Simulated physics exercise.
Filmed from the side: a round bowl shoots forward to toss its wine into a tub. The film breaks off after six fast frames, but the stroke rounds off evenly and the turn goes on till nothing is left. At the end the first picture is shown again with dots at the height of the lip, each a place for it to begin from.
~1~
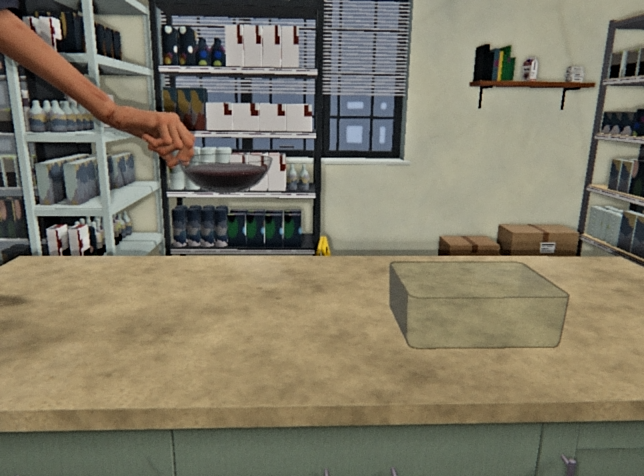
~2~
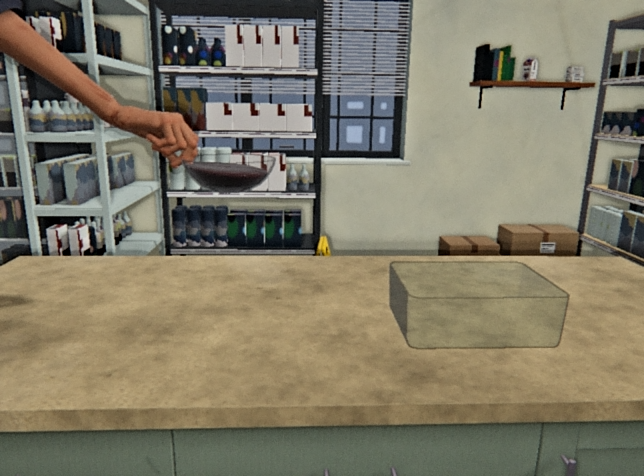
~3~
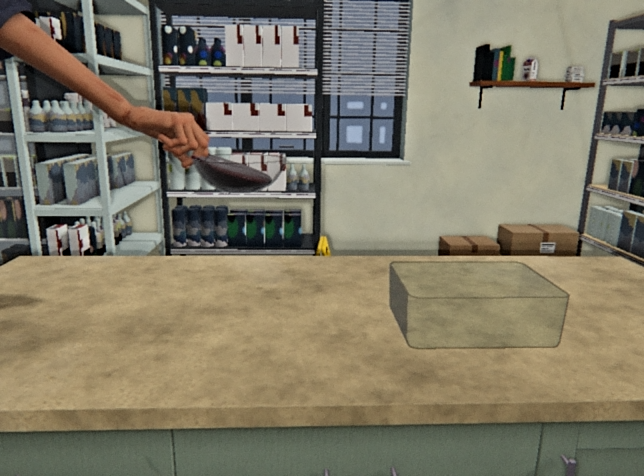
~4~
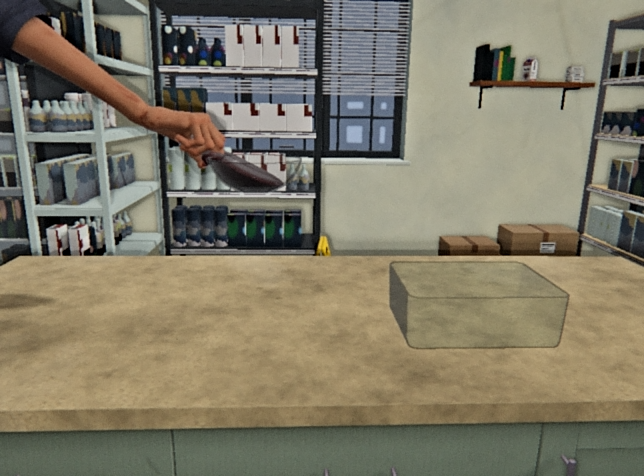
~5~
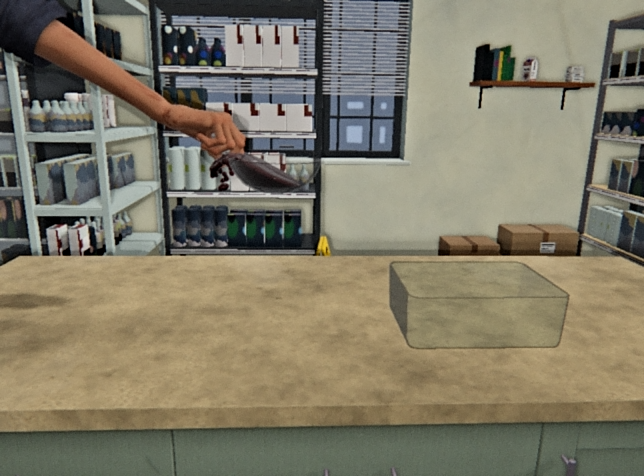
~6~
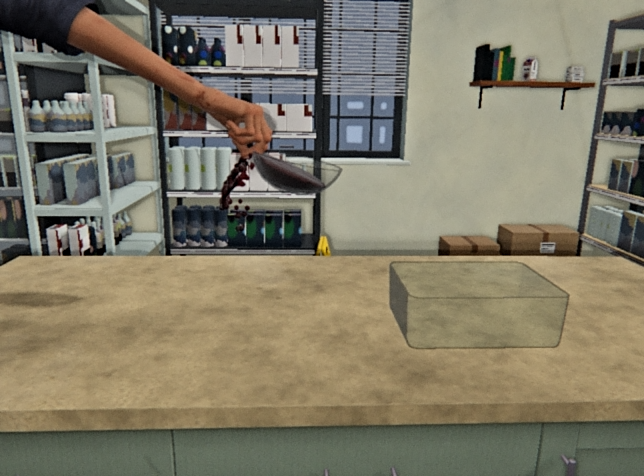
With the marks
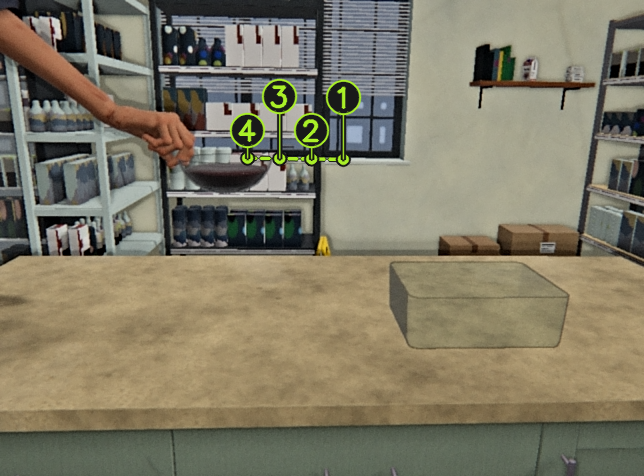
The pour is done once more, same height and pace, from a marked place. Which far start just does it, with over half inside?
I would pick place 4.
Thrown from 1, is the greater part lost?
No, that is safe.
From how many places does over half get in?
All of them.
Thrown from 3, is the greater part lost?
No, that is safe.
In lime, 1 at (343, 159); 2 at (311, 158); 3 at (279, 158); 4 at (247, 158).
Choosing 1, about 75 % lands in the tub, 18 % falls short and 6 % goes beside or beyond.
Choosing 2, about 67 % lands in the tub, 16 % falls short and 18 % goes beside or beyond.
Choosing 3, about 69 % lands in the tub, 15 % falls short and 16 % goes beside or beyond.
Choosing 4, about 62 % lands in the tub, 24 % falls short and 14 % goes beside or beyond.
